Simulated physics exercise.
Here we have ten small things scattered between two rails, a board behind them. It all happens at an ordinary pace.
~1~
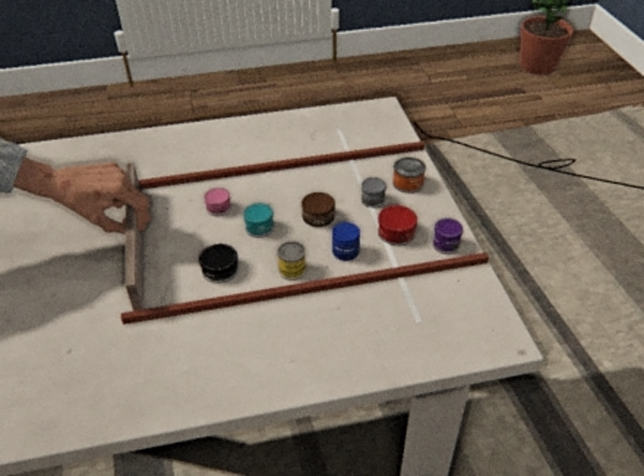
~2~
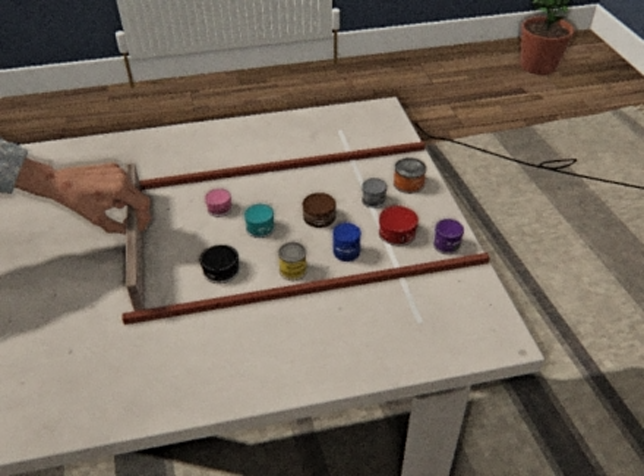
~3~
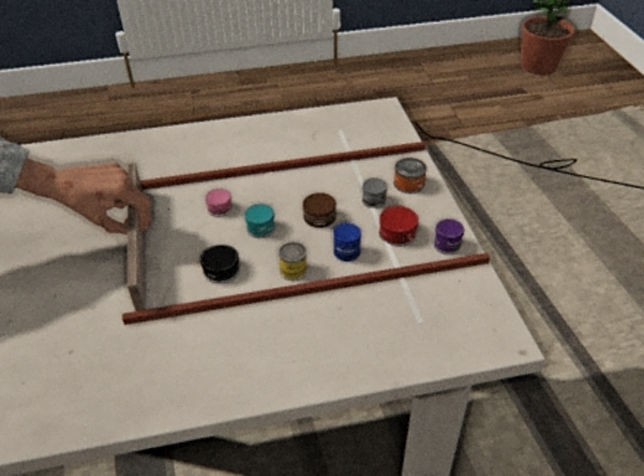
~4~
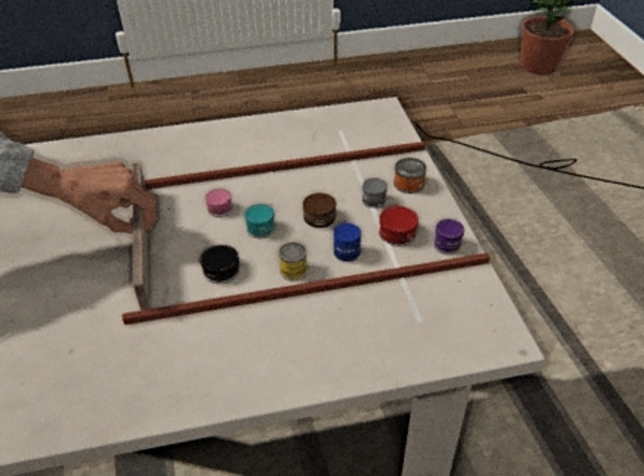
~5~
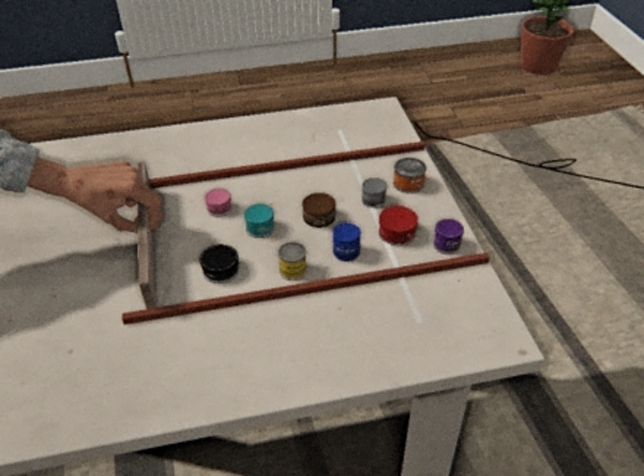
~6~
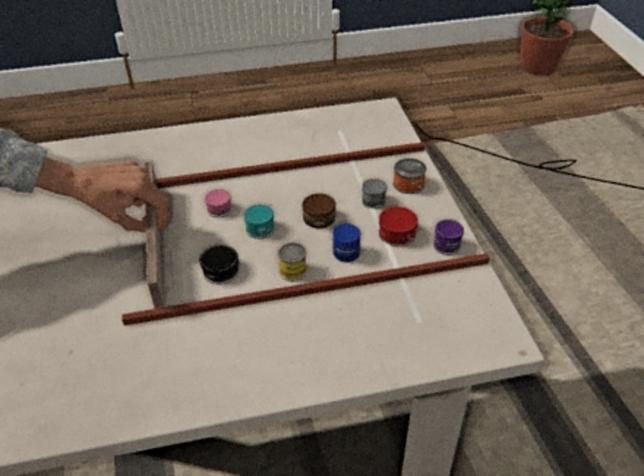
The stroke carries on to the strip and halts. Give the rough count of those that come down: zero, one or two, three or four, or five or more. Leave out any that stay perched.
In the end the number that fall off is zero.
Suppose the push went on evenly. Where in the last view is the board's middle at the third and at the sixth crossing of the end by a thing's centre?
About (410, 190), then (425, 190).
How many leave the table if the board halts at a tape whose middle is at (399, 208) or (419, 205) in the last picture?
It would be 1 and 3.
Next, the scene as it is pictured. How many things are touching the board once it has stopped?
In contact: 4.
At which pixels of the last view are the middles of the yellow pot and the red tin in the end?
The yellow pot stops around (408, 252); the red tin around (434, 219).
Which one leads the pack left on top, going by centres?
The orange tin.
A little later, none off yet; purple tin at rest near (448, 237); orange tin at rest near (410, 176); red tin at rest near (398, 227).
Next, none off yet; purple tin at rest near (448, 237); orange tin moving near (413, 174); red tin at rest near (400, 226).
When it is over, the number that fall off is zero.
